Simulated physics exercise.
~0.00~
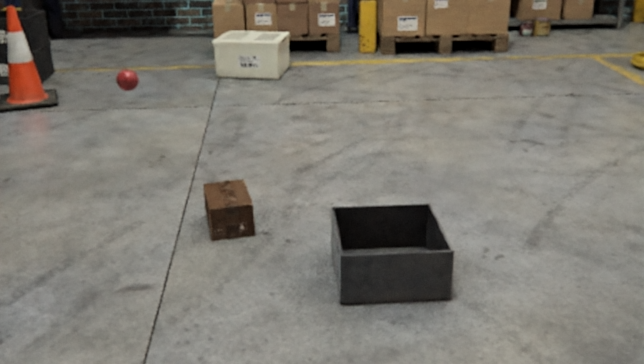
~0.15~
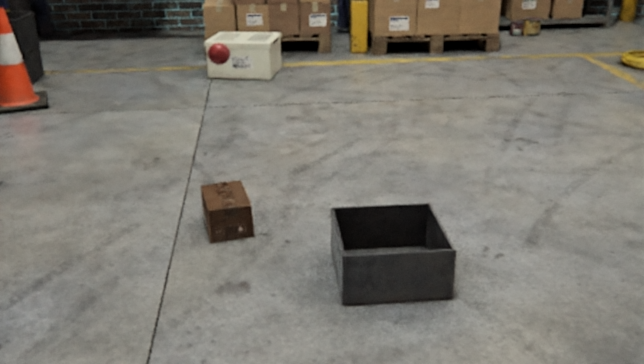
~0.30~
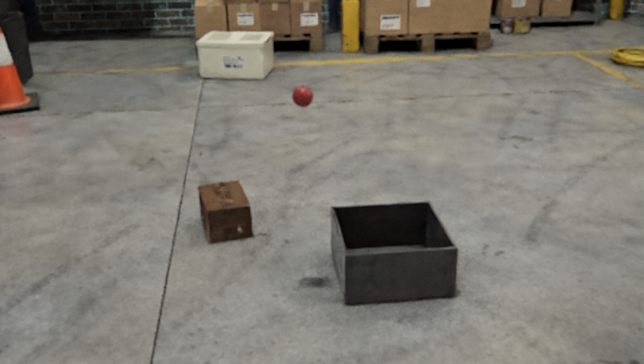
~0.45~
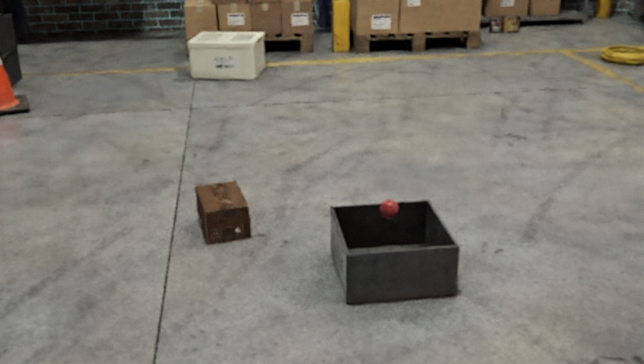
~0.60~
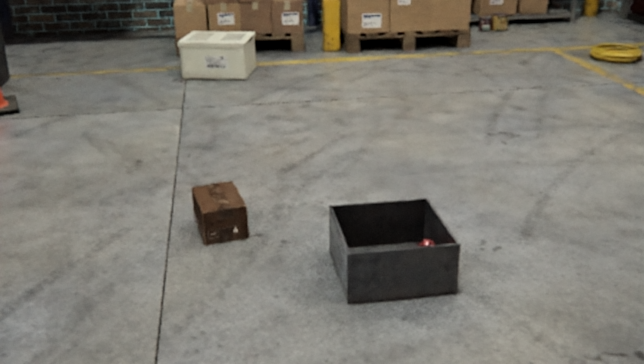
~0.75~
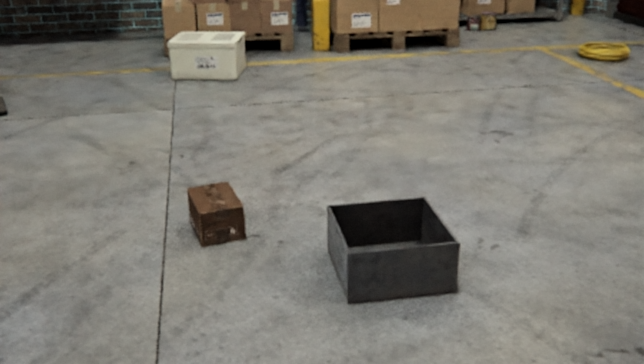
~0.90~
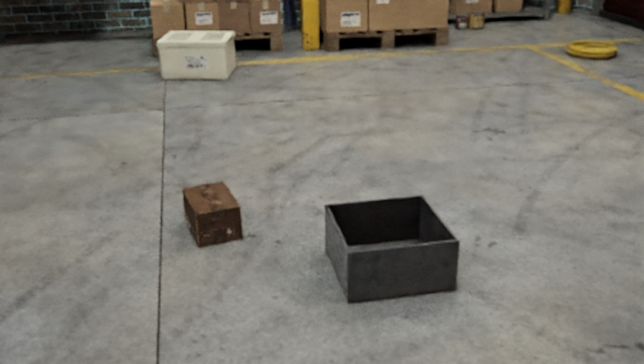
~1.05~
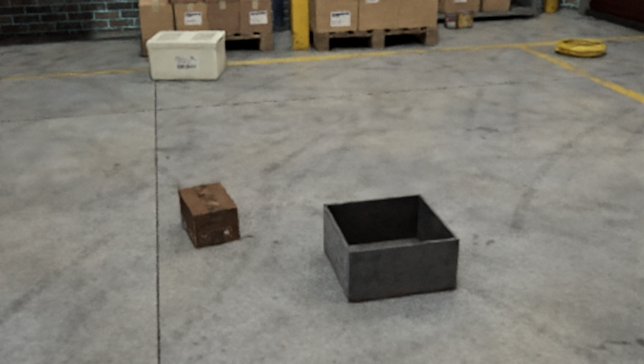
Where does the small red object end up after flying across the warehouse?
It ends up inside the open dark box, dropping in and going out of sight behind the walls.
Warehouse floor with a small round red object flying rightward, dropping into an open dark box and disappearing behind its walls beside a still brown parcel.
